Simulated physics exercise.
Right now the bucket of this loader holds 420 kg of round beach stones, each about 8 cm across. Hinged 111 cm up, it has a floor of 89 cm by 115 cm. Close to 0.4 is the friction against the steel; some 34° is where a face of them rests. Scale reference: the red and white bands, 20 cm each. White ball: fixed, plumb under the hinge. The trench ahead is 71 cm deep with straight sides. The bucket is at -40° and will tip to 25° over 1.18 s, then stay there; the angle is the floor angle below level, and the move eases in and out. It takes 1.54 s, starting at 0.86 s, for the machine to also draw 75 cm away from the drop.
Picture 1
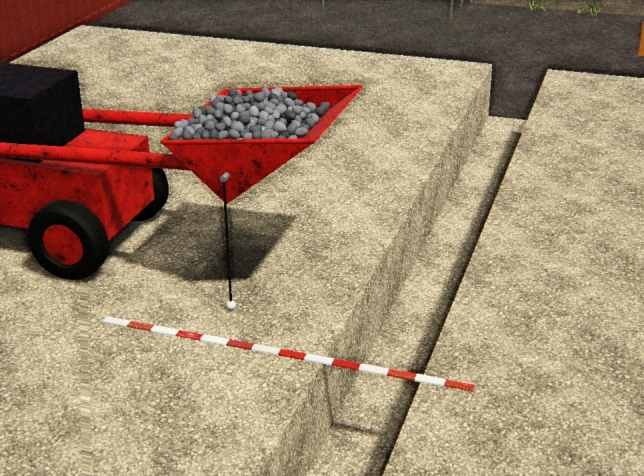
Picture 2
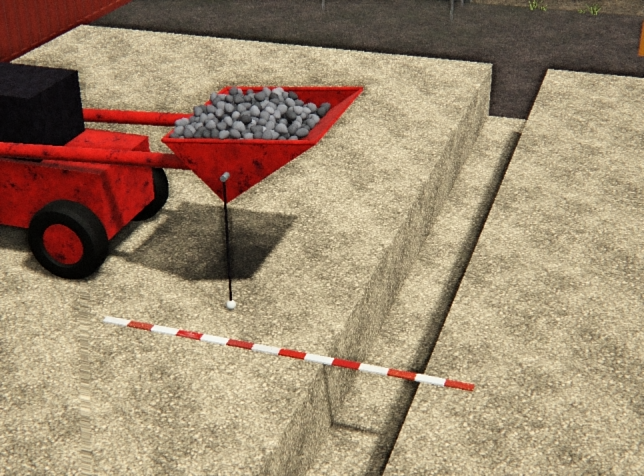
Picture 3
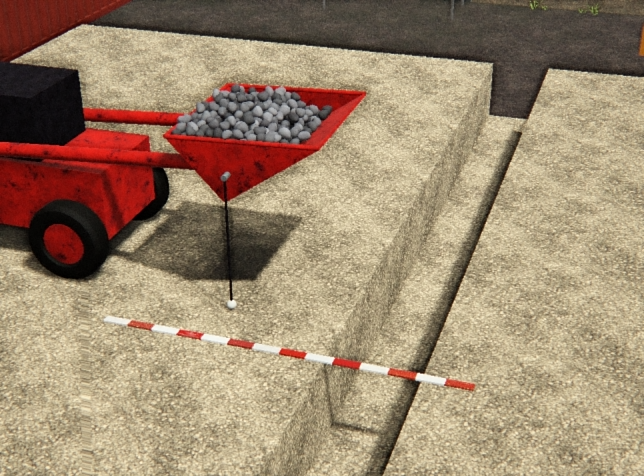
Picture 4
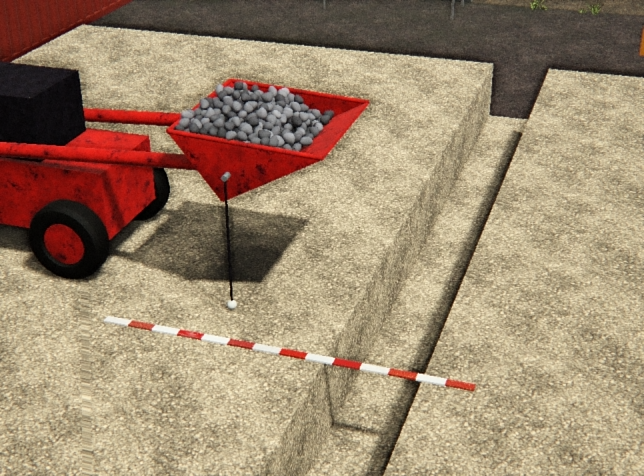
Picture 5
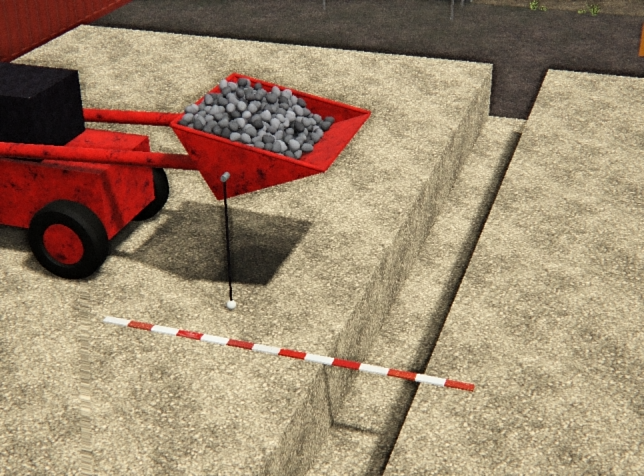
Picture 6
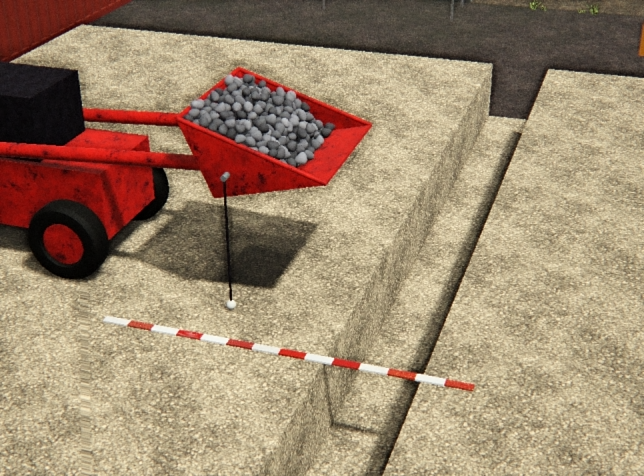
Red loader bucket heaped with grey stones tilting gradually forward and down to the right, beside a straight-sided trench.
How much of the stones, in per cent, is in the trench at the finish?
Some 40 per cent.
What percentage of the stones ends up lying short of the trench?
Something like 60 out of every hundred parts of the load ends up there.
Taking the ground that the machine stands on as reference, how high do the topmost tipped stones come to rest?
It rests some 22 cm higher than the ground the machine stands on.
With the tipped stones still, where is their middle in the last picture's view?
Roughly (350, 282), I'd say.
A little later the floor is at 15°; 100 % in the bucket; the foremost stones are at (317, 195).
Then the floor is at 25°; 69 % in the bucket, 27 % short of the trench, 4 % in the trench; the foremost stones are at (378, 302).
Later still the floor is at 25°; 0 % in the bucket, 58 % short of the trench, 42 % in the trench; the foremost stones are at (442, 373).
In the end the floor is at 25°; 0 % in the bucket, 58 % short of the trench, 42 % in the trench; the foremost stones are at (442, 373).
